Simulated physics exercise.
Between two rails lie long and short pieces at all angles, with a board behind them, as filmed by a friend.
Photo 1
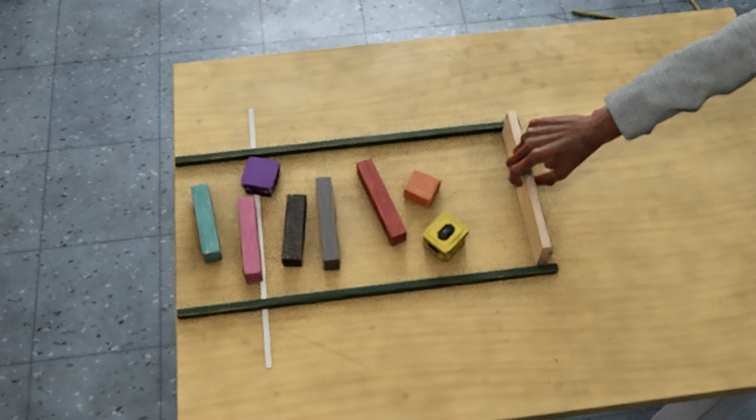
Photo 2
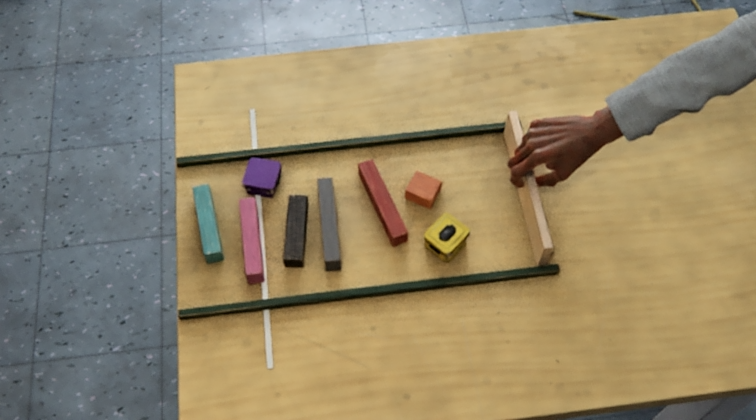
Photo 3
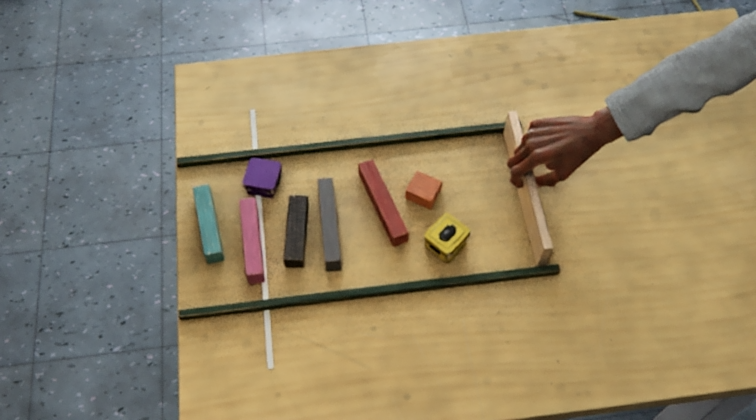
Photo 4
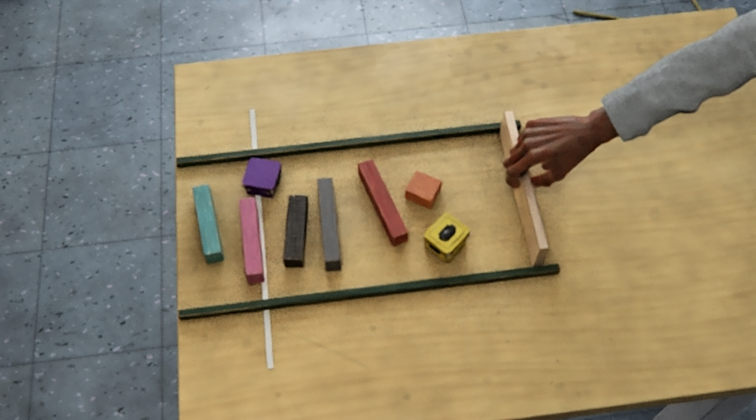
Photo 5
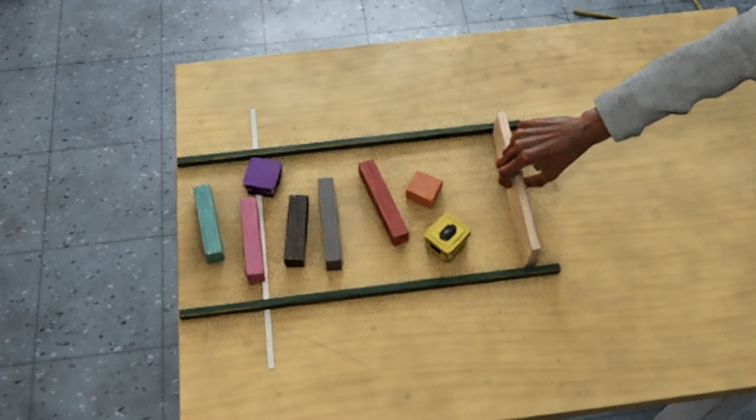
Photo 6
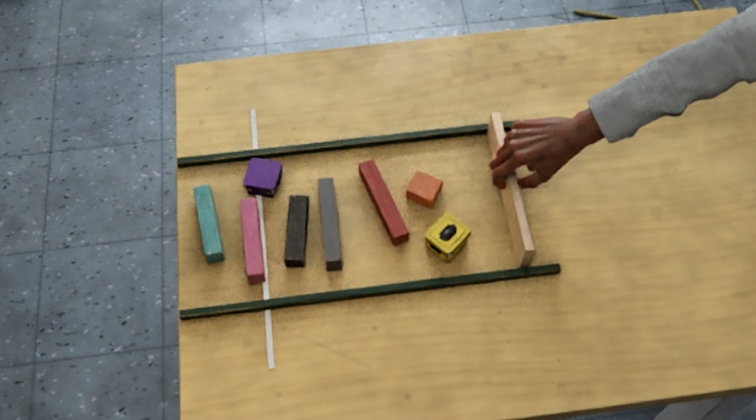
The clip opens on a wooden table where coloured bars, a purple case, an orange block and a yellow case lie between two dark rails, with a hand gripping a board at the right. The hand holds almost still, then slides the board slightly left, while the pieces stay in place.
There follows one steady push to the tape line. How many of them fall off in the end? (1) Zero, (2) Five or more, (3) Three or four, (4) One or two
The answer is 4.
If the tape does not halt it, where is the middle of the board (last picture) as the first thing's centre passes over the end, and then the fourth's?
Around (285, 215); afterwards around (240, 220).
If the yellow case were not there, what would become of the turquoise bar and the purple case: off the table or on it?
The turquoise bar drops off, the purple case remains up.
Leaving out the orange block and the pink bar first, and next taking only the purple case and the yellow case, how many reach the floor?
Result: 0 in the first case, with 1 in the second.
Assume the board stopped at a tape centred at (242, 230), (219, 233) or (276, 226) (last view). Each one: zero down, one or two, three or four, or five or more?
Number fallen at each tape, in order - three or four, five or more, just one or two.
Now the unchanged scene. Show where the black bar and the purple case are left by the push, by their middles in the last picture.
The black bar comes to rest at (188, 245), and the purple case comes to rest at (198, 181).
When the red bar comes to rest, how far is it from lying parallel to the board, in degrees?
Close to 0°.
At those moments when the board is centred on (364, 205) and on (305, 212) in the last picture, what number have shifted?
First 5, after that 8.
A little later, none off yet; turquoise bar at rest near (209, 223); pink bar at rest near (253, 240); purple case at rest near (264, 178).
Next, none off yet; turquoise bar at rest near (209, 223); pink bar at rest near (252, 240); purple case at rest near (264, 178).
When it is over, the number that fall off is one or two; down, pink bar and turquoise bar.
